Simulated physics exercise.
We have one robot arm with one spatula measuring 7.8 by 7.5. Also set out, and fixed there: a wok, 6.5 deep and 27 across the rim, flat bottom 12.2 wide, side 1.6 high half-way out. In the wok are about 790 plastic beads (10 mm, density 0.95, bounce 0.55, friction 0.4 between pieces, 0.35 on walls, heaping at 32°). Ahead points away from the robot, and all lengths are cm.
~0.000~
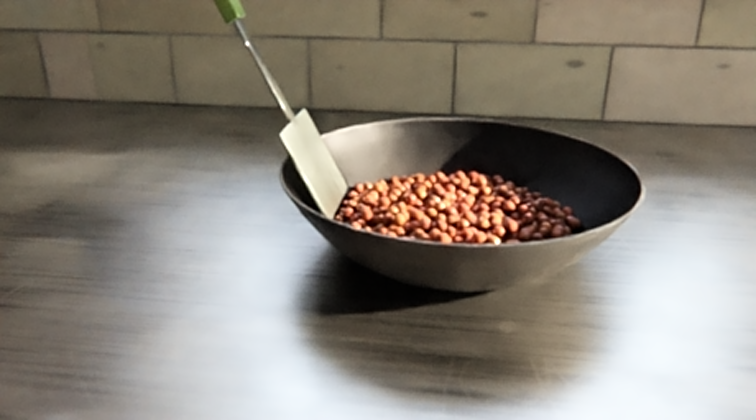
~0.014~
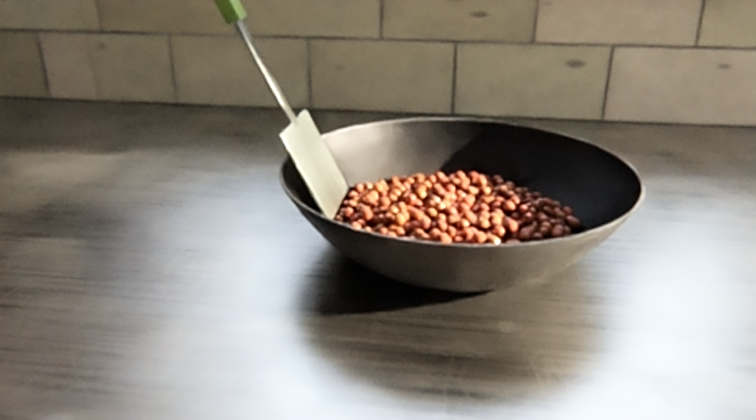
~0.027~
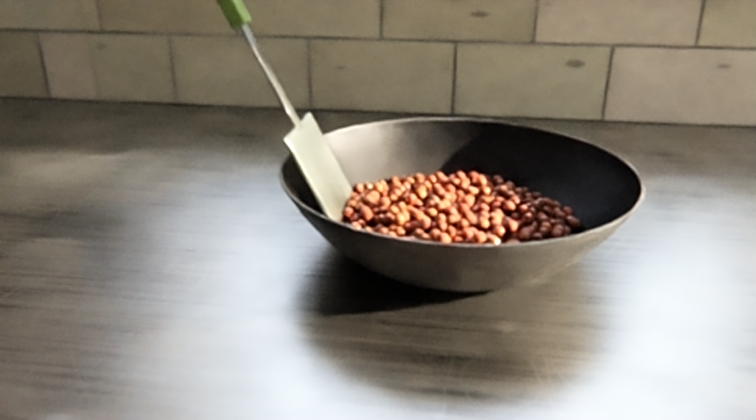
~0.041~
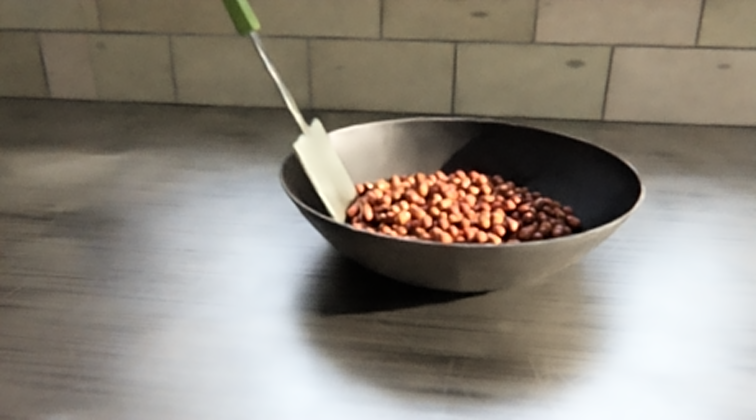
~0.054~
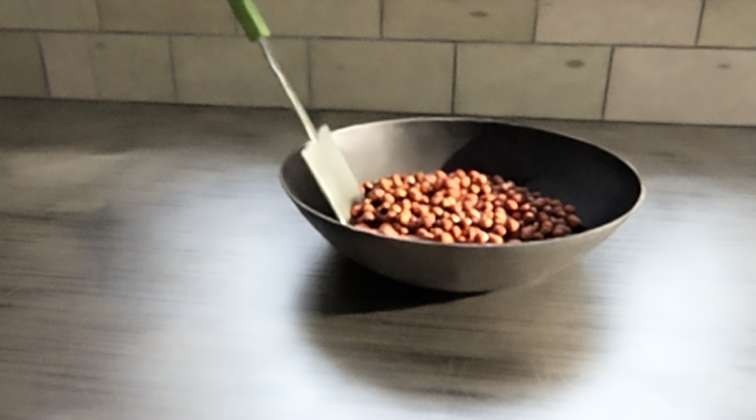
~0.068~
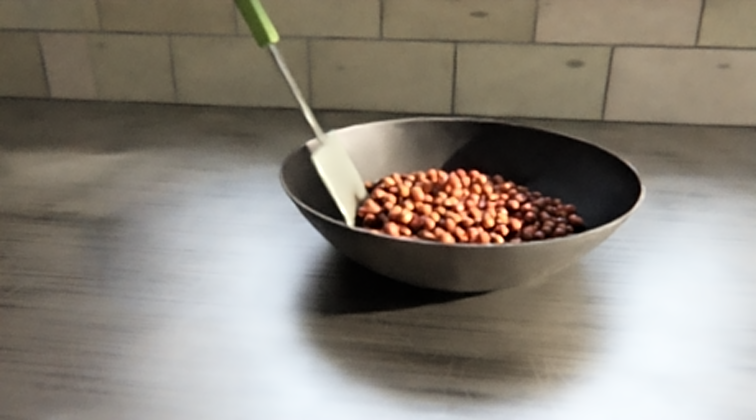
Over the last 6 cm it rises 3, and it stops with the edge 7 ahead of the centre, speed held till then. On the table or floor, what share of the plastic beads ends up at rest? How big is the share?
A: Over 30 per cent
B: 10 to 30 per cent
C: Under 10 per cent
C, under 10 per cent.
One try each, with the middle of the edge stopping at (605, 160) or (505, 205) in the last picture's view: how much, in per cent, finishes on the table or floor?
Estimates, in order: 25 % and 0 %.
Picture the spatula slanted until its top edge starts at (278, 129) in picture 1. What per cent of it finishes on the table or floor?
Roughly 0 percent ends on the table or floor.
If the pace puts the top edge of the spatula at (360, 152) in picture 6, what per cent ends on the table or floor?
Expect about 20 per cent there.
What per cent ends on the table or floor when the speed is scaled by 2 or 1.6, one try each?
Estimates, in order: 15 % and 10 %.
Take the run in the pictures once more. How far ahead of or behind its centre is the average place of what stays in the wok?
Roughly 4.0 cm ahead of the centre.
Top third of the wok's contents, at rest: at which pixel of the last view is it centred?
Centre: Roughly (564, 204).
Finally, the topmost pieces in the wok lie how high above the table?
About 7.0 cm above the table.
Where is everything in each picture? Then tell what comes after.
The spatula top edge at (292, 121), sloping 63°; upper third of the load around (450, 213), from x 335 to 575, top at y 175; 786 in the wok, in the first frame.
The spatula top edge at (293, 121), sloping 63°; upper third of the load around (450, 213), from x 335 to 575, top at y 175, in the second frame.
The spatula top edge at (298, 125), sloping 63°; upper third of the load around (451, 213), from x 340 to 575, top at y 175, in the third frame.
The spatula top edge at (306, 132), sloping 63°; upper third of the load around (451, 213), from x 340 to 575, top at y 175, in the fourth frame.
The spatula top edge at (315, 138), sloping 63°; upper third of the load around (450, 212), from x 340 to 575, top at y 175, in the fifth frame.
The spatula top edge at (323, 143), sloping 63°; upper third of the load around (451, 213), from x 340 to 580, top at y 175; 786 in the wok, in the sixth frame.
After 0.17 s, sloping 63°, highest piece 13 above the table; 785 in the wok, 1 on the blade or in flight.
After 0.27 s, sloping 63°, highest piece 21 above the table; 785 in the wok, 1 on the blade or in flight.
After 0.52 s, sloping 63°, highest piece 7 above the table; 784 in the wok, 1 on the table or floor, 1 on the blade or in flight.
After 1.57 s, sloping 63°, highest piece 6 above the table; 784 in the wok, 2 on the table or floor.
In the end, 784 in the wok, 2 on the table or floor. That is 0 % on the table or floor.
